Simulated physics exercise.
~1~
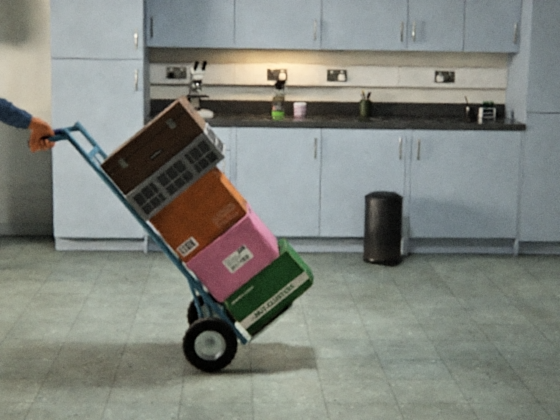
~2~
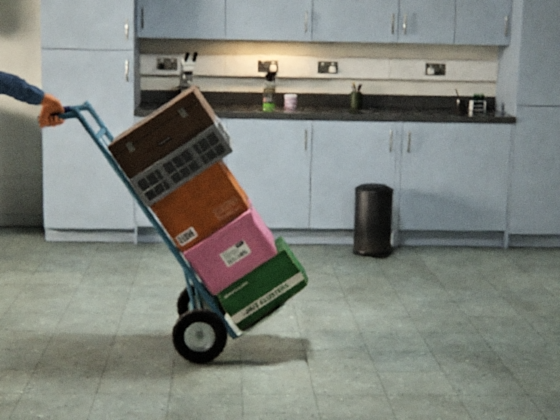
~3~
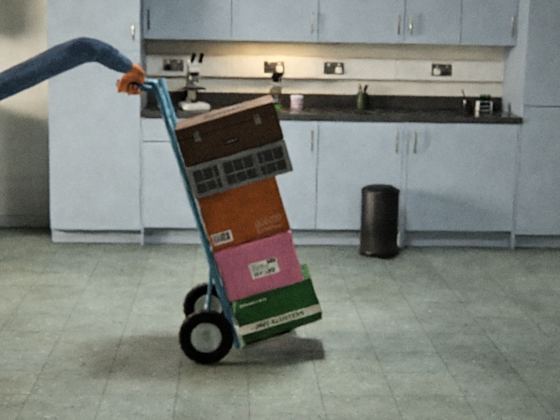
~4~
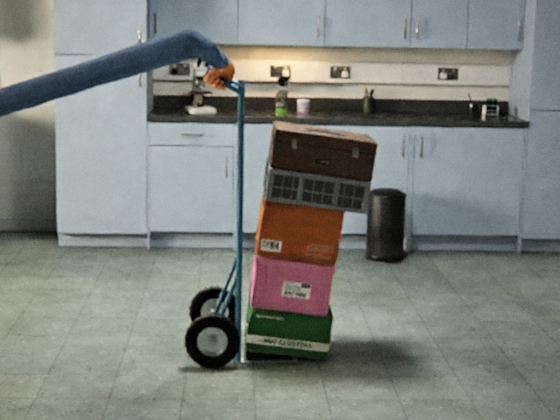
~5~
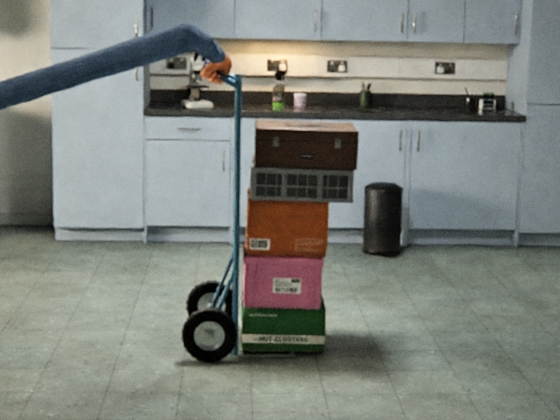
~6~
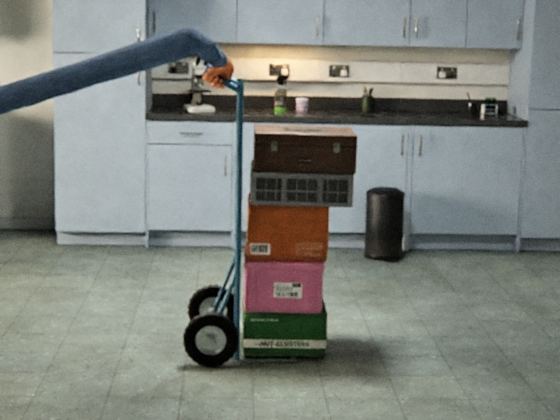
We see a sack truck stacked with five boxes and cases tilted back in a kitchen, then swung upright by a blue-sleeved arm. The upper pieces lean away to the right and rock back, and the whole stack ends standing beside the upright truck, with nothing fallen.
